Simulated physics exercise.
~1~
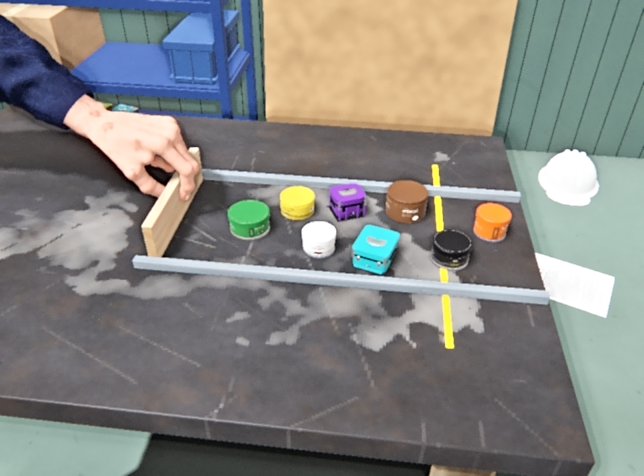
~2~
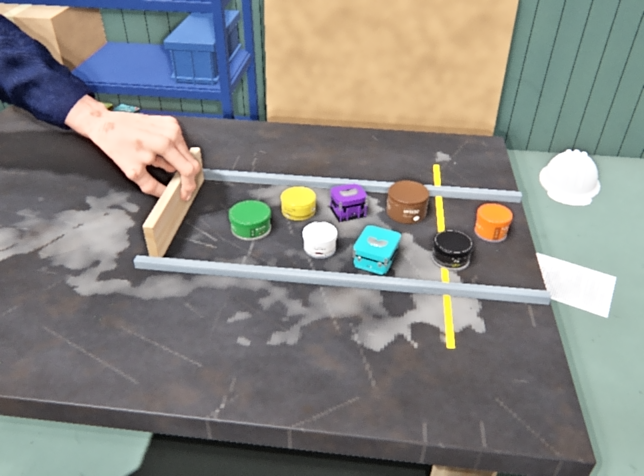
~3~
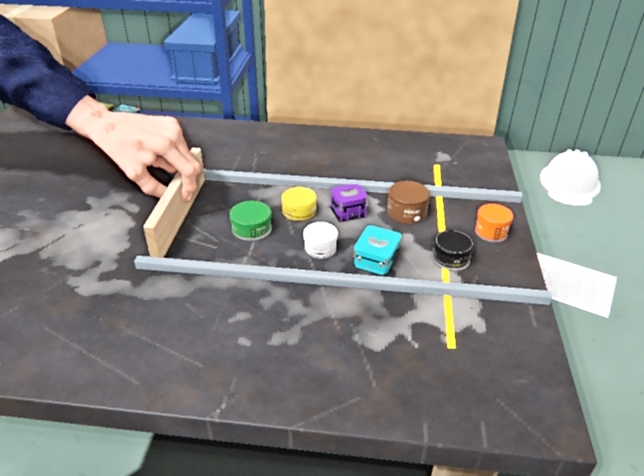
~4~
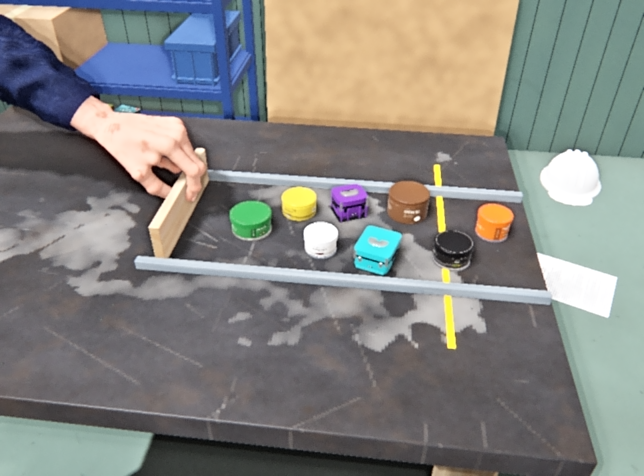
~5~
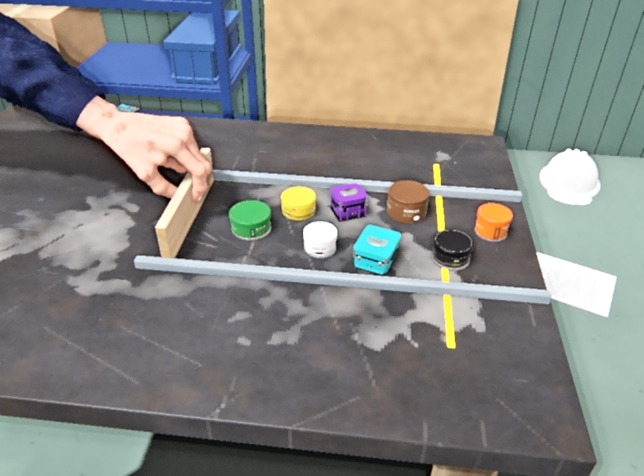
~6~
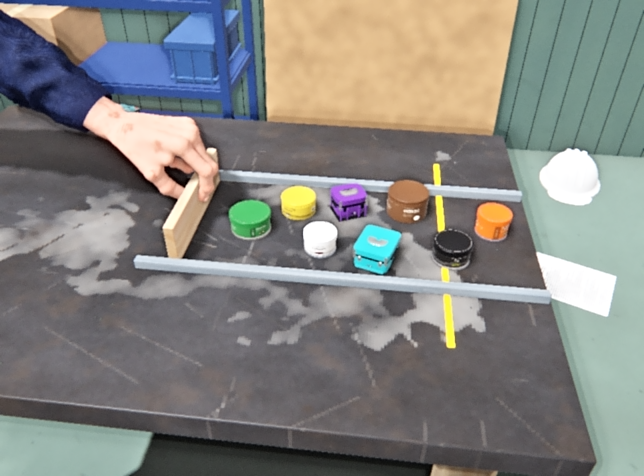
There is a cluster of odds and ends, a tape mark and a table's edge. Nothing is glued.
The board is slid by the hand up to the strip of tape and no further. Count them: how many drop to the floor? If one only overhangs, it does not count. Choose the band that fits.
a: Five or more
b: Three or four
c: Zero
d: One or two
c, zero.
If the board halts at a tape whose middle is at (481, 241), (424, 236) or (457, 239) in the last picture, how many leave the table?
First 2, then 0, then 1.
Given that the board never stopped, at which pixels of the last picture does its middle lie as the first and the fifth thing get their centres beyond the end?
I'd put it close to (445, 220) and later close to (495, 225).
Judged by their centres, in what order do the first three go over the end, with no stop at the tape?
Earliest first: The brown tub, then the black pot, then the orange tin.
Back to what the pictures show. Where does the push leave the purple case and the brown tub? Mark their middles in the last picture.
Around (487, 204), then around (523, 203).
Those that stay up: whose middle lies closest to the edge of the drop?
Result: Brown tub.
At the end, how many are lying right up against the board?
Count: 3.
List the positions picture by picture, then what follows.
The first picture shows orange tin (492, 223); black pot (451, 250); brown tub (407, 202); board (176, 200); tape (441, 238).
The second picture shows black pot (452, 250); yellow tub (299, 203).
The third picture shows brown tub (408, 202); white tin (321, 241).
The fourth picture shows orange tin (494, 224); board (182, 201).
The fifth picture shows black pot (452, 250); turquoise case (377, 250).
The sixth picture shows orange tin (493, 223); black pot (452, 249); brown tub (408, 202); board (195, 201); tape (442, 238).
Soon after, none off yet; orange tin at rest near (493, 223); black pot at rest near (452, 249); brown tub at rest near (408, 202).
After that, none off yet; orange tin at rest near (493, 223); black pot at rest near (452, 249); brown tub displaced a little near (421, 202).
And then, none off yet; orange tin at rest near (493, 223); black pot displaced about its own width near (482, 248); brown tub displaced well along near (481, 200).
In the end, the number that fall off is zero.
